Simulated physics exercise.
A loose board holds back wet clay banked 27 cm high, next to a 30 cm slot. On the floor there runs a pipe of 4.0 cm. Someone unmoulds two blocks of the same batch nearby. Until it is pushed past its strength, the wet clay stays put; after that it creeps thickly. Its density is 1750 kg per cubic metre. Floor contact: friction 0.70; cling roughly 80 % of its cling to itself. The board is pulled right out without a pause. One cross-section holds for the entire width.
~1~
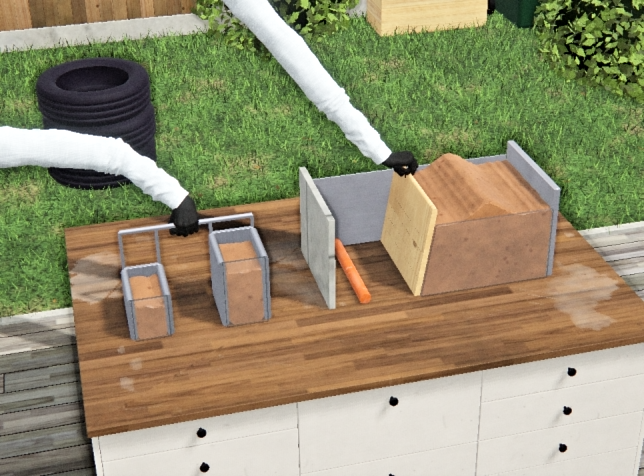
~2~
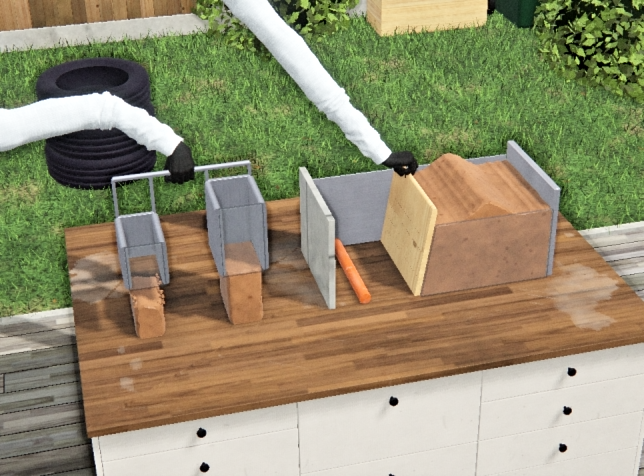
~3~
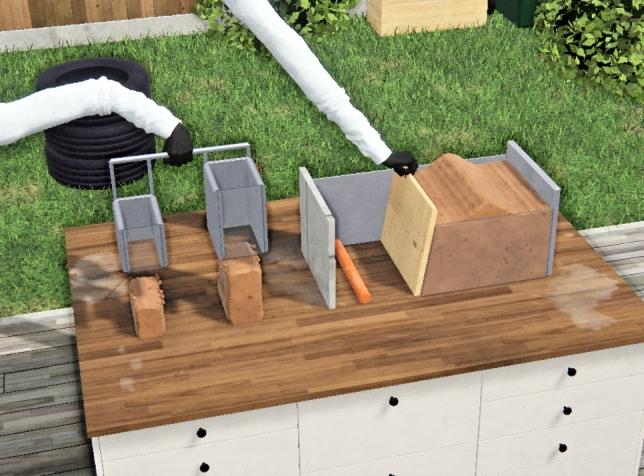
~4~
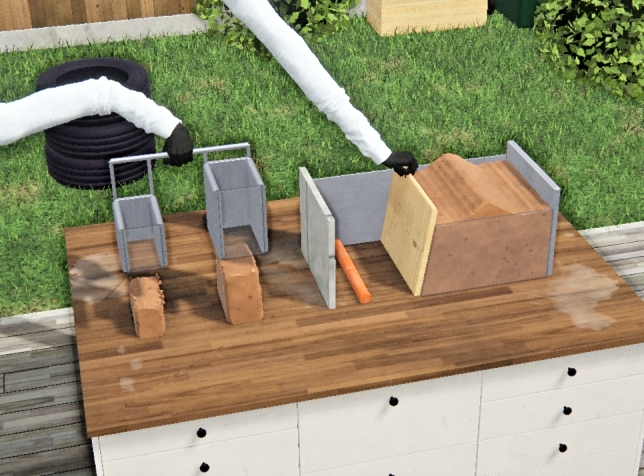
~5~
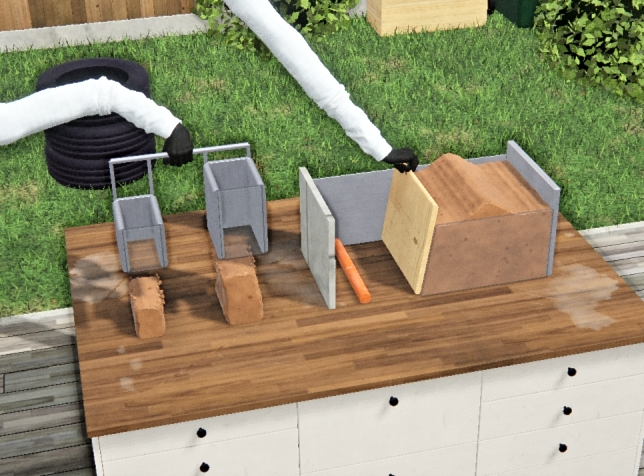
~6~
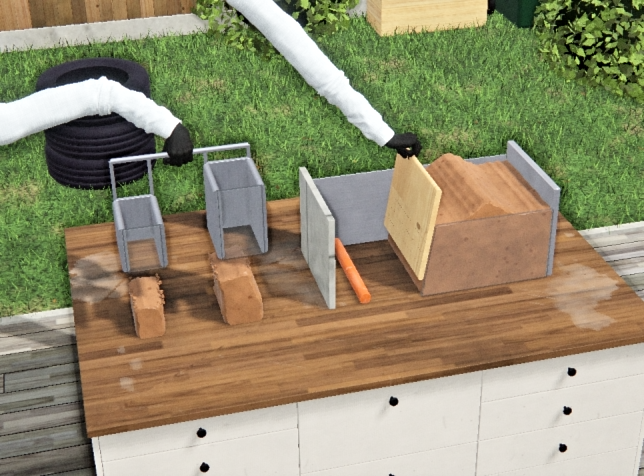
Two clay blocks slumping slightly on a wooden counter after gloved hands lift off grey moulds and begin raising a loose board.
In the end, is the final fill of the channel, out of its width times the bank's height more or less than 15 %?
The final fill of the channel, out of its width times the bank's height is less than 15 %.
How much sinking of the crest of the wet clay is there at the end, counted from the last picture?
The gap comes to some 4 centimetres.
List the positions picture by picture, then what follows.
Top of the board at (435, 224), not yet moved; crest of the wet clay at (490, 202); block heights 12 cm, 21 cm (left to right), in the first picture.
Top of the board at (435, 224), not yet moved; crest of the wet clay at (490, 202); block heights 12 cm, 21 cm (left to right), in the second picture.
Top of the board at (435, 224), not yet moved; crest of the wet clay at (490, 202); block heights 12 cm, 20 cm (left to right), in the third picture.
Top of the board at (435, 224), not yet moved; crest of the wet clay at (490, 202); block heights 12 cm, 20 cm (left to right), in the fourth picture.
Top of the board at (436, 221), moved 1.3 cm; crest of the wet clay at (490, 202); block heights 12 cm, 20 cm (left to right), in the fifth picture.
Top of the board at (439, 206), moved 6.9 cm; crest of the wet clay at (490, 202); block heights 12 cm, 19 cm (left to right), in the sixth picture.
Last picture + 0.28 s, the face still stands, with nothing on top of the pipe; the channel is 0 % full.
Last picture + 0.61 s, the face still stands, with nothing on top of the pipe; the channel is 0 % full.
Last picture + 0.94 s, the face still stands, with nothing on top of the pipe; the channel is 1 % full.
Last picture + 1.28 s, the fallen stuff reaches 9 % of the way across, with nothing on top of the pipe; the channel is 3 % full.
Last picture + 1.76 s, the fallen stuff reaches 13 % of the way across, with nothing on top of the pipe; the channel is 5 % full.
